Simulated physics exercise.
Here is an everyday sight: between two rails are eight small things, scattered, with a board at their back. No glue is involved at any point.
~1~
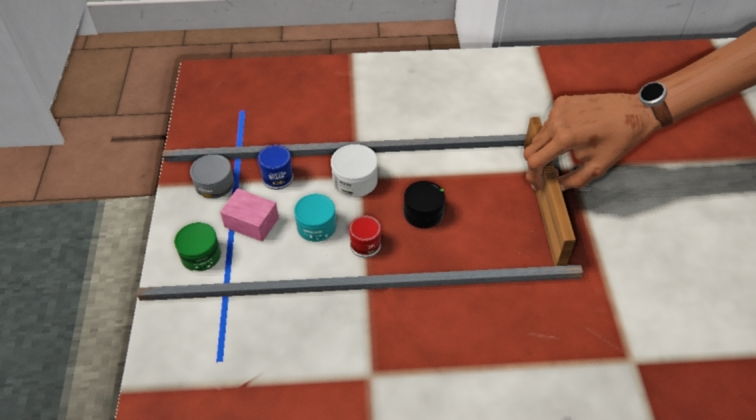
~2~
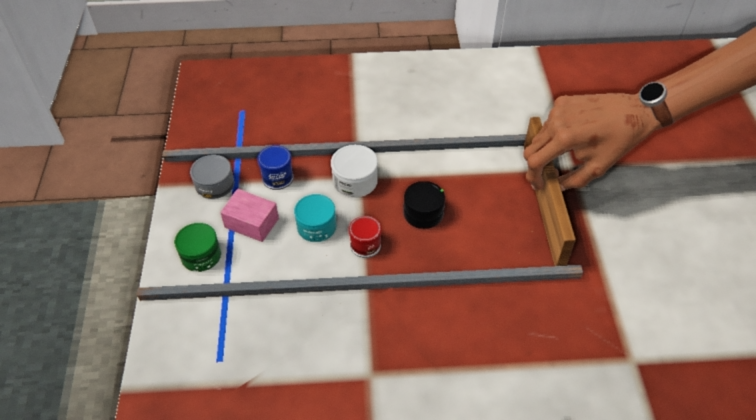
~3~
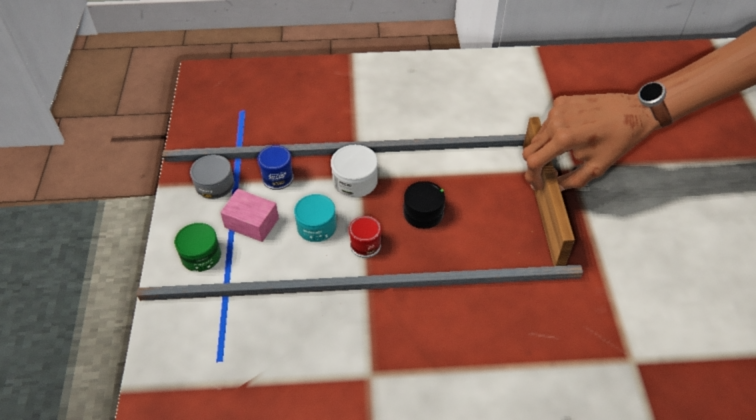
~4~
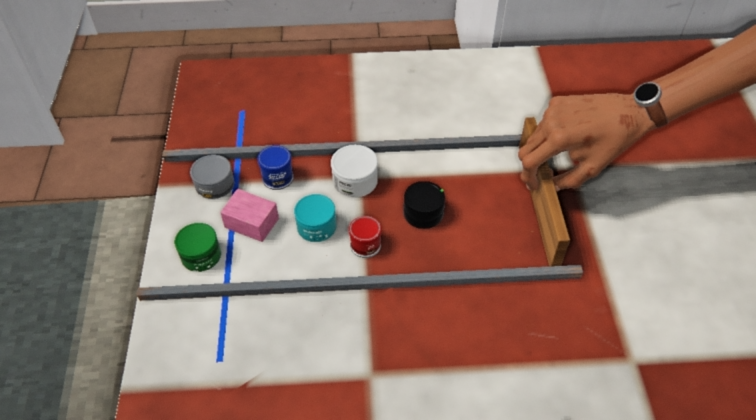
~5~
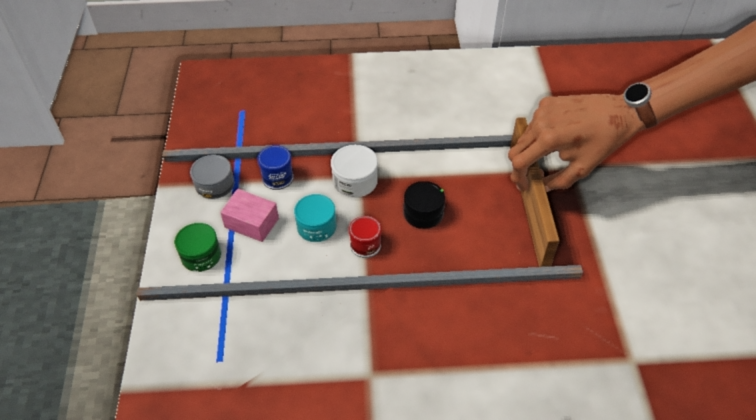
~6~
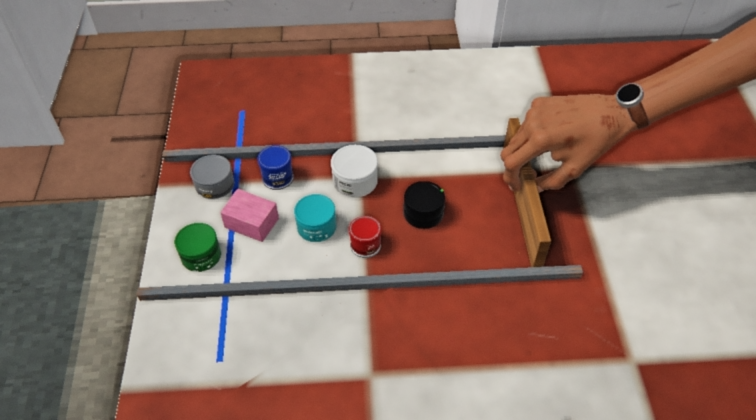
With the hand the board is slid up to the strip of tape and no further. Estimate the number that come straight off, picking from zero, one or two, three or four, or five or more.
My estimate is one or two.
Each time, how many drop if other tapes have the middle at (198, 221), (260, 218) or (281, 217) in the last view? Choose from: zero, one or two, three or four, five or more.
In order of the three spots, it's either three or four, then no fall at all, then none.
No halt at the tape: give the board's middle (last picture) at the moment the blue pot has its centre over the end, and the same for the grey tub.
Roughly (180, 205); for the second one, roughly (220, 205).
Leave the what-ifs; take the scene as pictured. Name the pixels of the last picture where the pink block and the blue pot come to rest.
The pink block at (172, 217), the blue pot at (189, 162).
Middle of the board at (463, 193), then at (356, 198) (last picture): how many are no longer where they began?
The first count is 0, and then it's 4.
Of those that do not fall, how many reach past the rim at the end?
Overhanging ones - 1.
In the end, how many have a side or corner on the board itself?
It is in contact with 3.
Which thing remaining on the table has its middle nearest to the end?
Result - the grey tub.
Soon after, none off yet; green tub at rest near (198, 247); grey tub at rest near (213, 177); pink block at rest near (250, 215).
In the end, the number that fall off is one or two; gone, green tub.
